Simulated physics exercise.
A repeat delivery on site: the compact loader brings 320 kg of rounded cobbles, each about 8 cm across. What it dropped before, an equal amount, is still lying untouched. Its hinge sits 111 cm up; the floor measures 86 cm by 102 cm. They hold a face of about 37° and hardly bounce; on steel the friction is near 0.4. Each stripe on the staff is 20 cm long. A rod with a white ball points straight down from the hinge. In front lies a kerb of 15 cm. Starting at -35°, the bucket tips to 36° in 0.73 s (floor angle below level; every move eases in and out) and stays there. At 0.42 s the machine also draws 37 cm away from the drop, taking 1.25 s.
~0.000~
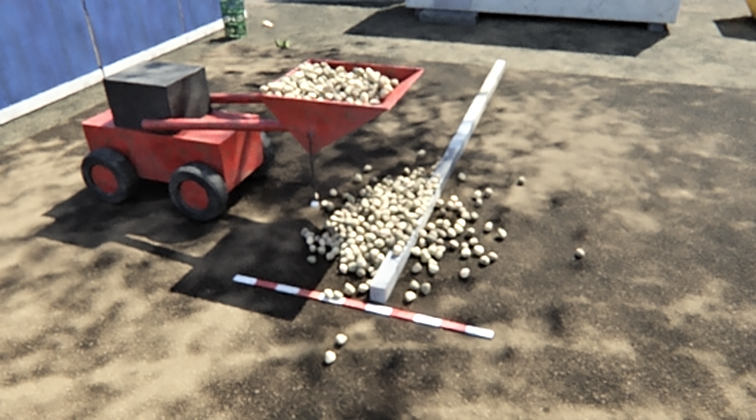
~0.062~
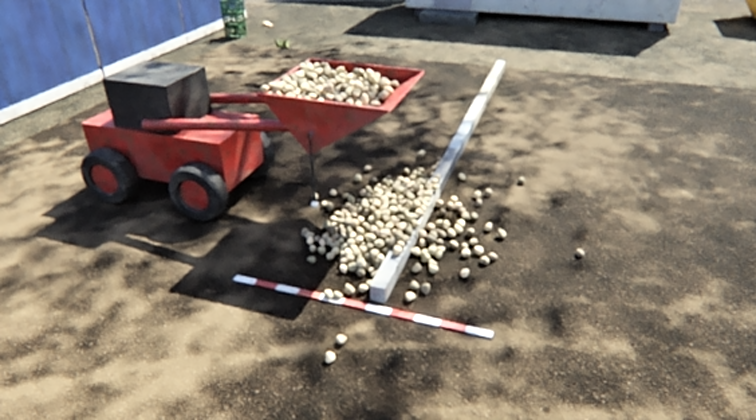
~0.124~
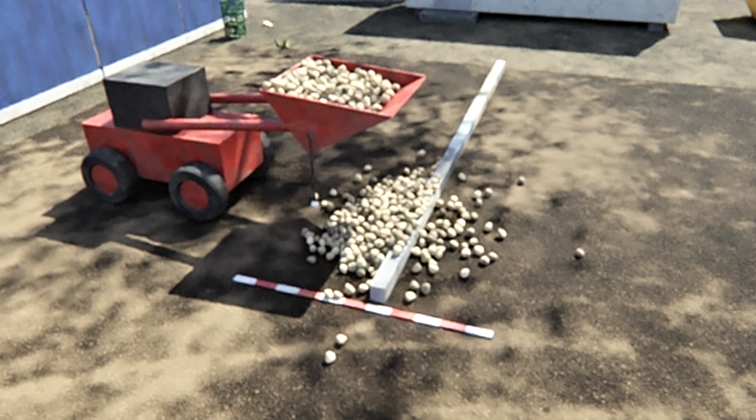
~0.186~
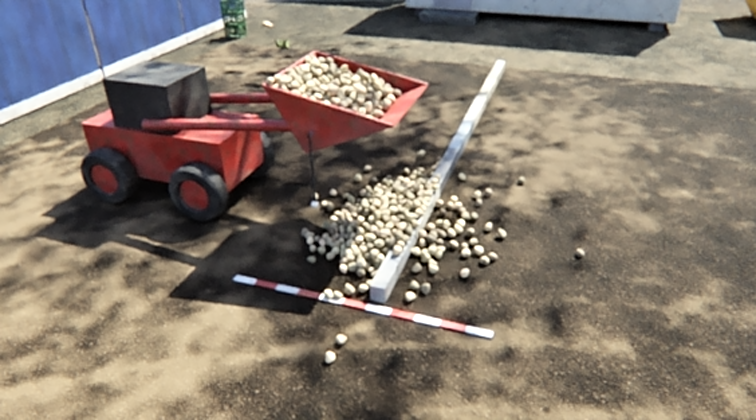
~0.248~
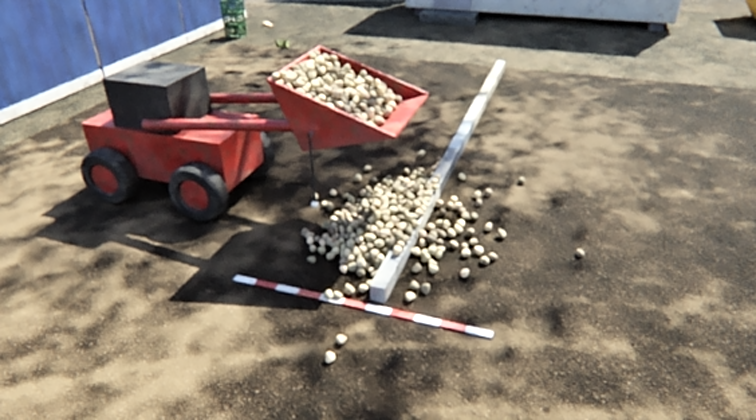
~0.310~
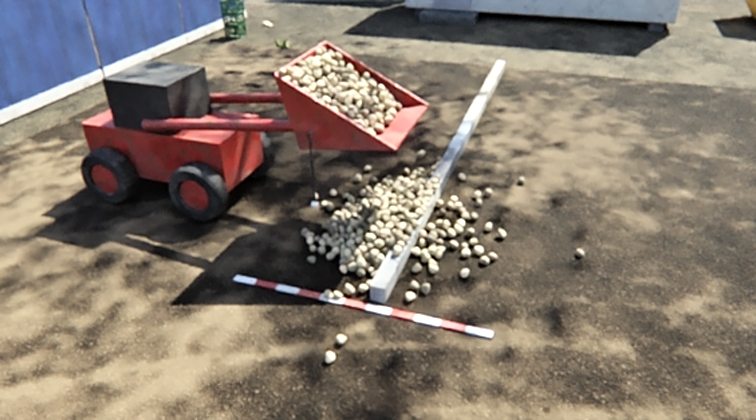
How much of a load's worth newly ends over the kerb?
Some 45 per cent is added.
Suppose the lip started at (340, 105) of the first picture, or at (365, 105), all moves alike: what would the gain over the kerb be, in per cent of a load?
Near 5 per cent from the first place, 20 from the second.
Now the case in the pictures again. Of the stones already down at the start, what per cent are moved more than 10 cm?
Roughly 15 per cent of them.
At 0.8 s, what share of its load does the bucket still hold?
It holds some 75 per cent.
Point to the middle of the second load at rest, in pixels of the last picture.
Their middle is at about (406, 217).
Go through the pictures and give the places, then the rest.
The first picture shows lip at (388, 109), floor tilted -35°, highest stones at (328, 73). The earlier load is highest near (400, 200), 26 cm above ground level, 89 % on this side of the kerb, 11 % over the kerb.
The second picture shows lip at (389, 111), floor tilted -34°, highest stones at (326, 72); the stones move at 0.2 m/s on average.
The third picture shows lip at (391, 117), floor tilted -30°, highest stones at (314, 69); the stones move at 0.3 m/s on average.
The fourth picture shows lip at (393, 126), floor tilted -24°, highest stones at (314, 66); the stones move at 0.4 m/s on average.
In the fifth picture, the bucket is at -16°, its lip at (395, 137); the top of the load is at (316, 61); the stones move at 0.5 m/s on average.
In the sixth picture, the bucket is at -7°, its lip at (395, 150); the top of the load is at (321, 58); the stones move at 0.6 m/s on average.
After 0.6 s the floor is at 25°; in per cent of one load, 100 in the bucket, 89 on this side of the kerb, 11 over the kerb; the foremost stones are at (502, 240).
After 0.8 s the floor is at 36°; in per cent of one load, 75 in the bucket, 114 on this side of the kerb, 11 over the kerb; the foremost stones are at (502, 240).
After 2.1 s the floor is at 36°; in per cent of one load, 0 in the bucket, 144 on this side of the kerb, 56 over the kerb; the foremost stones are at (586, 242).
After 4.6 s the floor is at 36°; in per cent of one load, 0 in the bucket, 144 on this side of the kerb, 56 over the kerb; the foremost stones are at (589, 242). Net gain over the kerb, 45.
